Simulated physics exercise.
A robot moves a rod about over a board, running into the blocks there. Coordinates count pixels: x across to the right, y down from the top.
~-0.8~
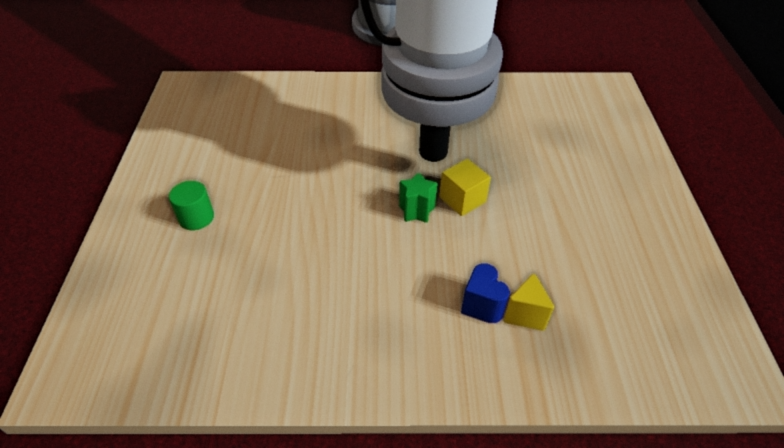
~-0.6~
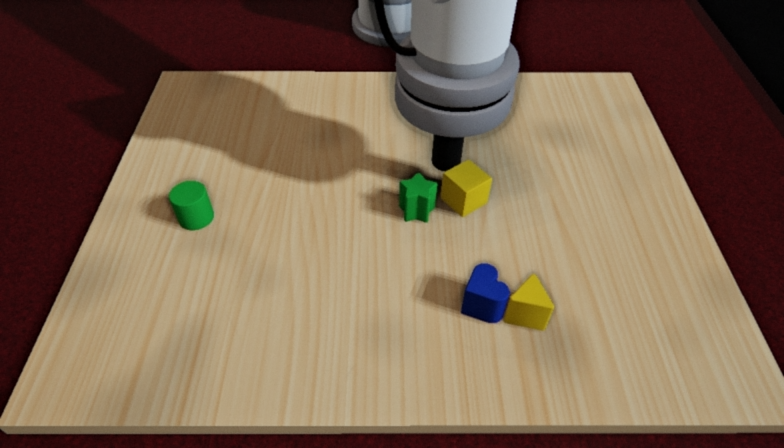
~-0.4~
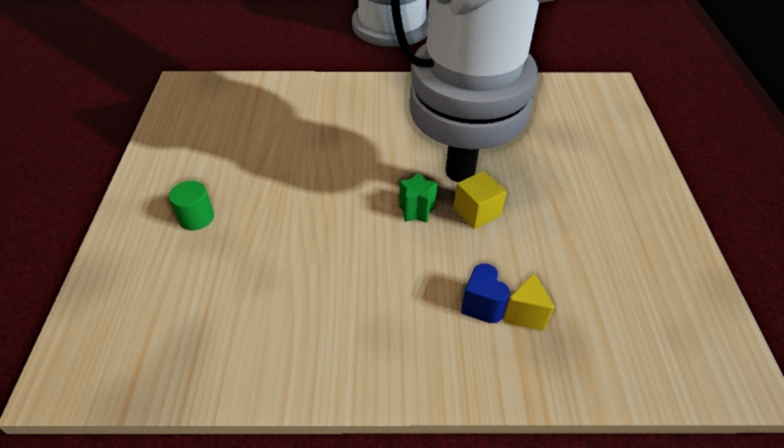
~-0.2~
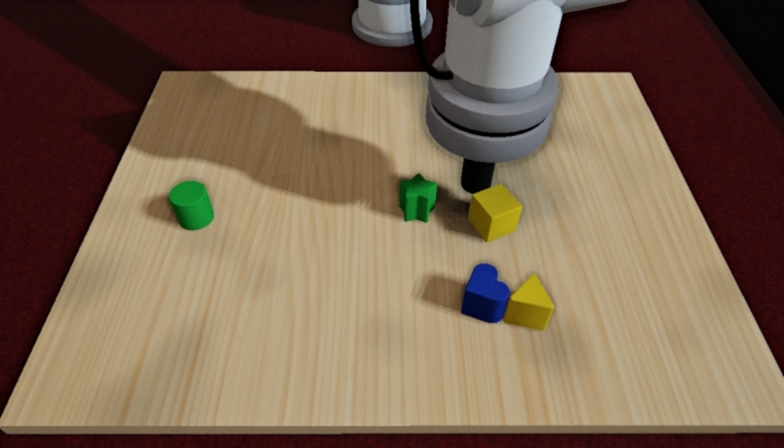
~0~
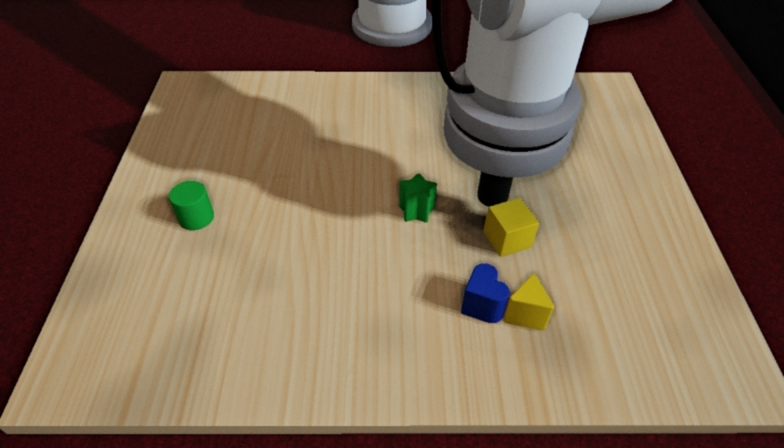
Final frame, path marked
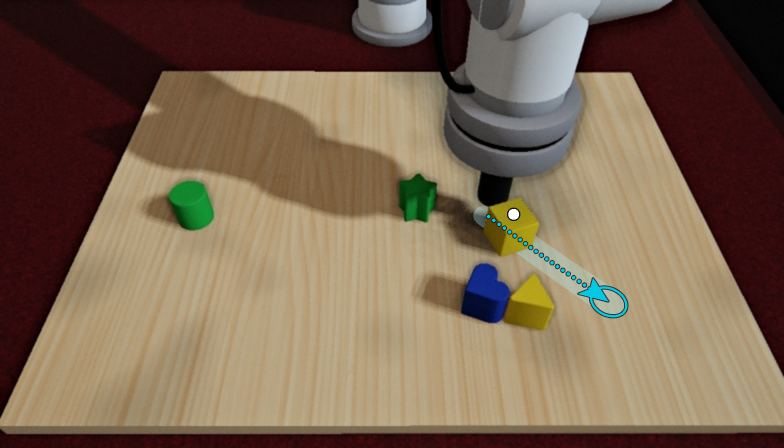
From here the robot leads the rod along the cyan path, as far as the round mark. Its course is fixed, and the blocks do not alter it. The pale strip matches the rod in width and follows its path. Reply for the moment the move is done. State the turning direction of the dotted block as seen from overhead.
Bird's-eye view: Clockwise.
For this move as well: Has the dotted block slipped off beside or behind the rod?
Answer: Yes.
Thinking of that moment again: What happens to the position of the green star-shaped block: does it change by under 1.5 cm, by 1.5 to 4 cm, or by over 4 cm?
Less than 1.5 cm.
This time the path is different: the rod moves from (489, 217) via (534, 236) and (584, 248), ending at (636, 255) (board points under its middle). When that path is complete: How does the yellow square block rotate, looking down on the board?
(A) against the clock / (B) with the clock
The answer is B.
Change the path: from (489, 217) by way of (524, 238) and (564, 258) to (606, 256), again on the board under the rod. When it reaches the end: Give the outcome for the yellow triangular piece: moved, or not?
My prediction: It remains in place.
Path on the board, in a line from (489, 217) to (609, 302); the dot is on the yellow square block.
On the path given first. One third of the way, rod at (530, 225); yellow square block at (550, 246), turned 15° clockwise.
Two thirds of the way, rod at (572, 254); yellow square block at (578, 278), turned 40° clockwise.
At the end, rod at (618, 284); green star-shaped block in place; yellow square block at (587, 292), turned 65° clockwise; yellow triangular piece in place.
